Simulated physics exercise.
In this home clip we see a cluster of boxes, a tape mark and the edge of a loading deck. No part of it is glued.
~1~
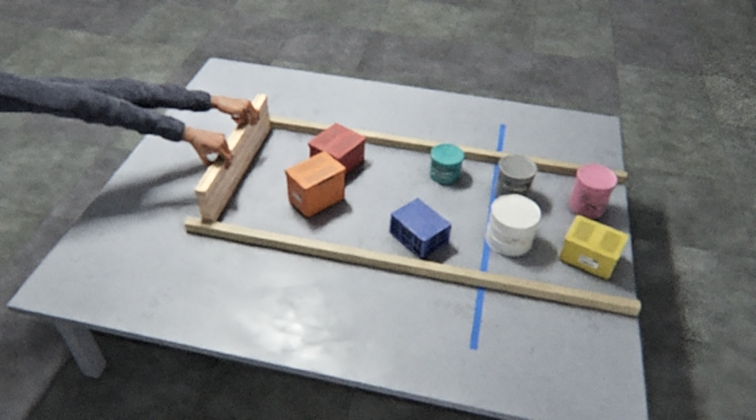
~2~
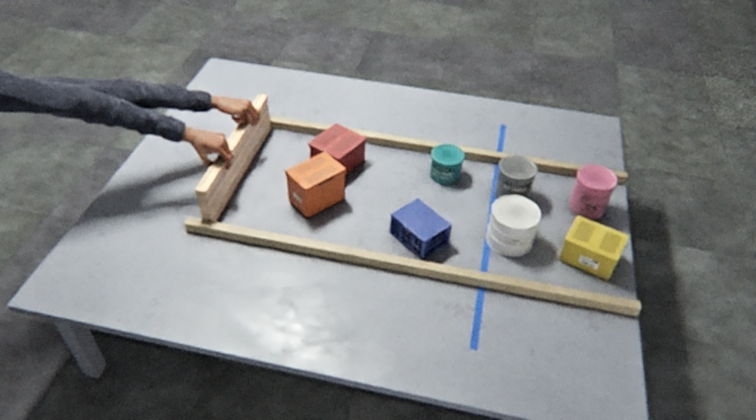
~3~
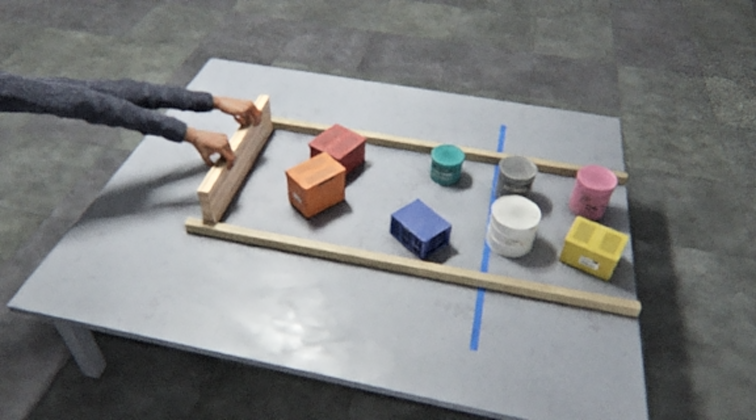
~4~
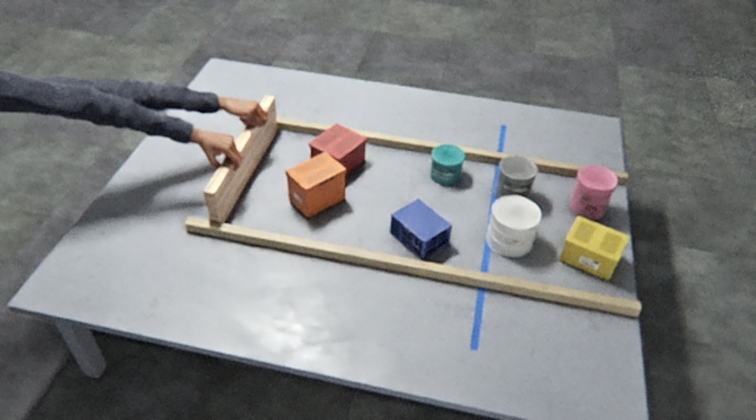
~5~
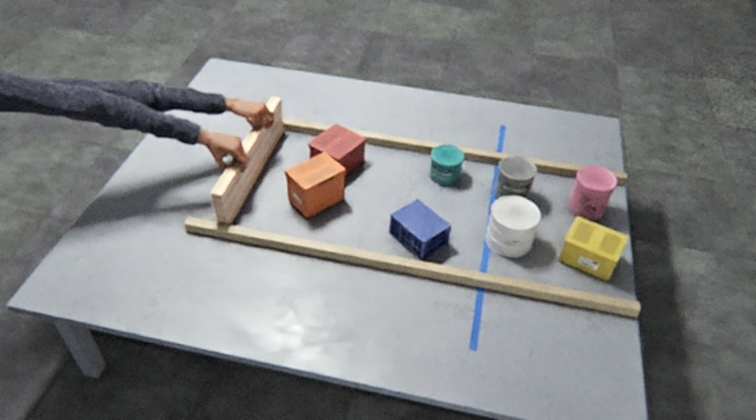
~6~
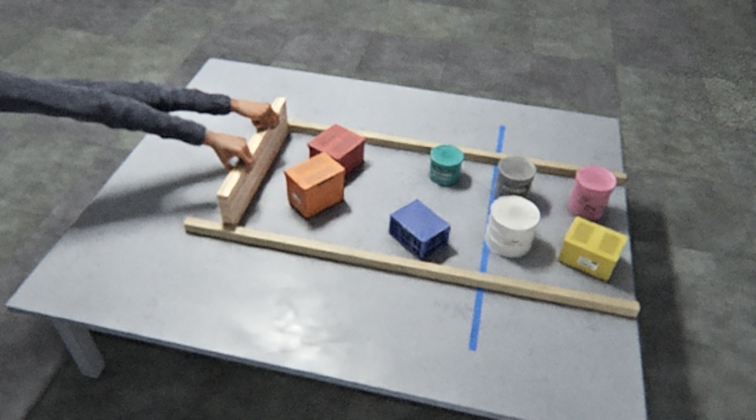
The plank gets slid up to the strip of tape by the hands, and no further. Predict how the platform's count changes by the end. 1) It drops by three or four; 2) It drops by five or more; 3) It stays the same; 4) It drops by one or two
Answer: 3.
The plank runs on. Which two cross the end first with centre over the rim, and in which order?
Listed earliest first, it's the yellow tote and then the pink pail.
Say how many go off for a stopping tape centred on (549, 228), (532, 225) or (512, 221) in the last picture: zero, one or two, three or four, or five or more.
Taking the places in the order asked: 1 or 2, then one to two, then zero.
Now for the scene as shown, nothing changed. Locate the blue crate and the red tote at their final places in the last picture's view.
Positions - first (505, 255), then (517, 177).
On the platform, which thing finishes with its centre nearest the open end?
That would be the yellow tote.
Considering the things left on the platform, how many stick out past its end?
I get 0.
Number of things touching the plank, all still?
3 of them.
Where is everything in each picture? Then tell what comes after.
Yellow tote (593, 248); pink pail (592, 192); white canister (512, 225); plank (237, 156); tape (491, 216), in the first frame.
Pink pail (592, 193); red tote (338, 152), in the second frame.
White canister (513, 226); blue crate (420, 229), in the third frame.
Yellow tote (593, 249); plank (245, 157), in the fourth frame.
Pink pail (591, 194); grey pail (514, 182), in the fifth frame.
Yellow tote (592, 249); pink pail (591, 194); white canister (512, 227); plank (257, 160); tape (490, 217), in the sixth frame.
Soon after, none off yet; yellow tote at rest near (592, 249); pink pail at rest near (591, 194); white canister at rest near (512, 227).
At rest, the number that fall off is zero.
